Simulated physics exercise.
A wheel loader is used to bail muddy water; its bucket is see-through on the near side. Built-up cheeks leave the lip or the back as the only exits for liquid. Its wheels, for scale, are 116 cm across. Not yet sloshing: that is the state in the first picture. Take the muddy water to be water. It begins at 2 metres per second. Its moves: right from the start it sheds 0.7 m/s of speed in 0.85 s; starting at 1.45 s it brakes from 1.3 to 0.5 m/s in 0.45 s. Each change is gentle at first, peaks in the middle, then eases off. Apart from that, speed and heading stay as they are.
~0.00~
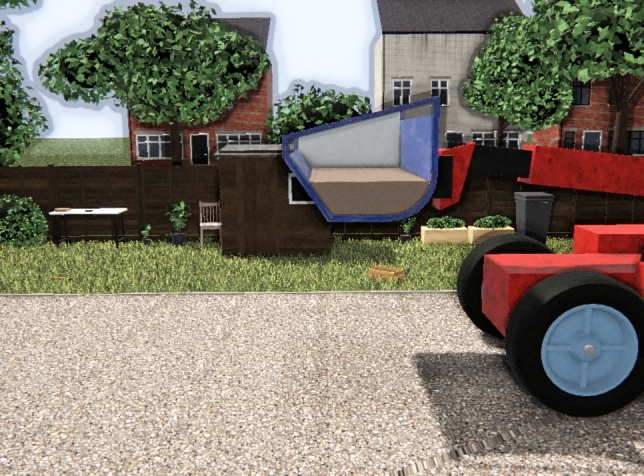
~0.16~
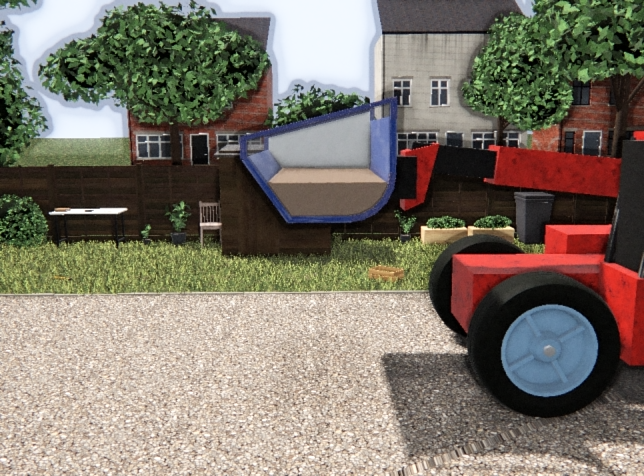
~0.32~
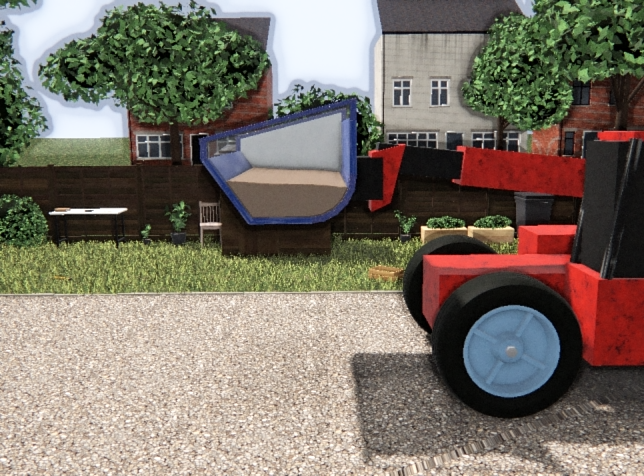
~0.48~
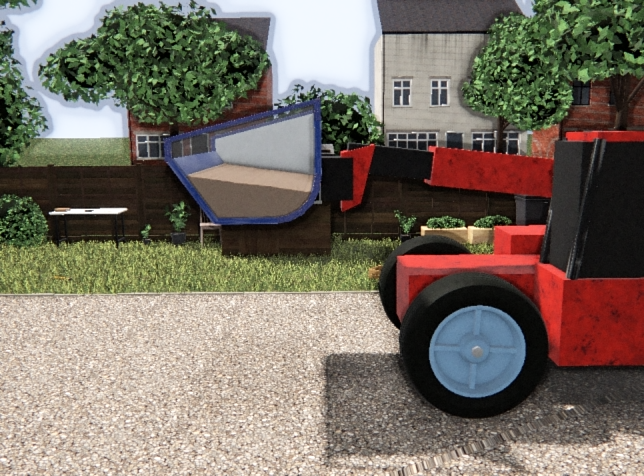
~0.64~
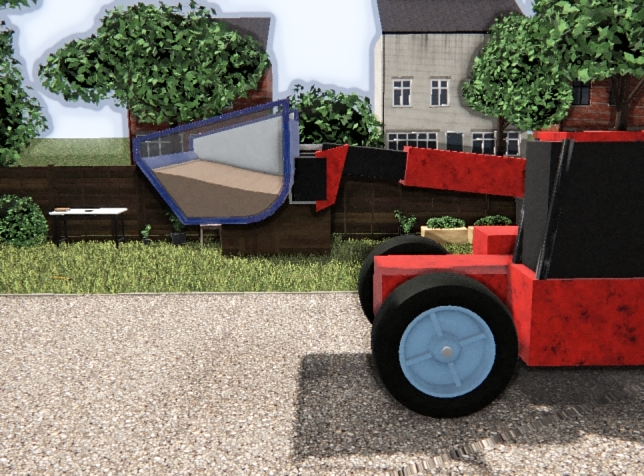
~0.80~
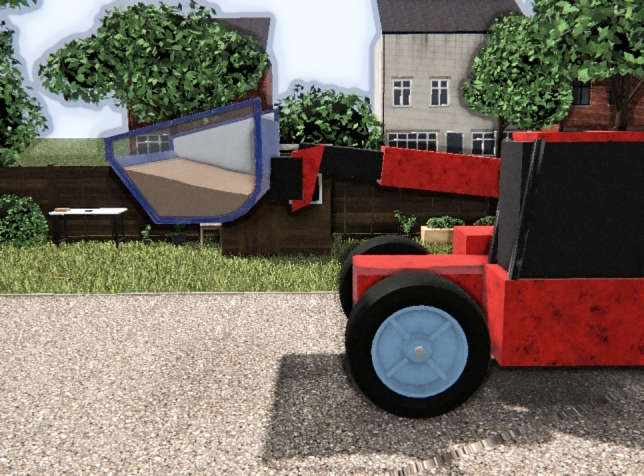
A red wheel loader rolls left across gravel past a fence and houses, carrying a raised, see-through-sided bucket of brownish water; as it moves, the water's surface, level at first, tilts gradually, rising toward the bucket's front on the left.
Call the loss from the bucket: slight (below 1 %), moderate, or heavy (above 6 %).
Heavy.
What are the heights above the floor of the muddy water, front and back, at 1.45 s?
Level, front = 18 cm; level, back = 34 cm.
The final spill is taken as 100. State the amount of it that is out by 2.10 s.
I'd say somewhere near 40 per cent.
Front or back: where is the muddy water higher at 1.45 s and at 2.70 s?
The surface rises towards the rear end and then towards the rear end.
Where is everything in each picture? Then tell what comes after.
In the first picture, the surface is at (334, 182) near the front wall; the surface is at (418, 182) near the back wall; the lip is at (289, 156); the front is on the left.
In the second picture, the surface is at (293, 183) near the front wall; the surface is at (377, 183) near the back wall.
In the third picture, the surface is at (253, 183) near the front wall; the surface is at (338, 187) near the back wall.
In the fourth picture, the surface is at (218, 181) near the front wall; the surface is at (303, 191) near the back wall.
In the fifth picture, the surface is at (187, 179) near the front wall; the surface is at (272, 194) near the back wall.
In the sixth picture, the surface is at (160, 177) near the front wall; the surface is at (245, 194) near the back wall; the lip is at (113, 158).
After 1.45 s the surface stands 35 cm at the back and 18 cm at the front; nothing has left.
After 2.10 s the surface stands 11 cm at the back and 32 cm at the front; 4 per cent is out, over the front.
After 2.70 s the surface stands 40 cm at the back and 12 cm at the front; 7 per cent is out, over the front.
After 4.78 s 10 per cent is out, over the front, 37 of 378 litres.
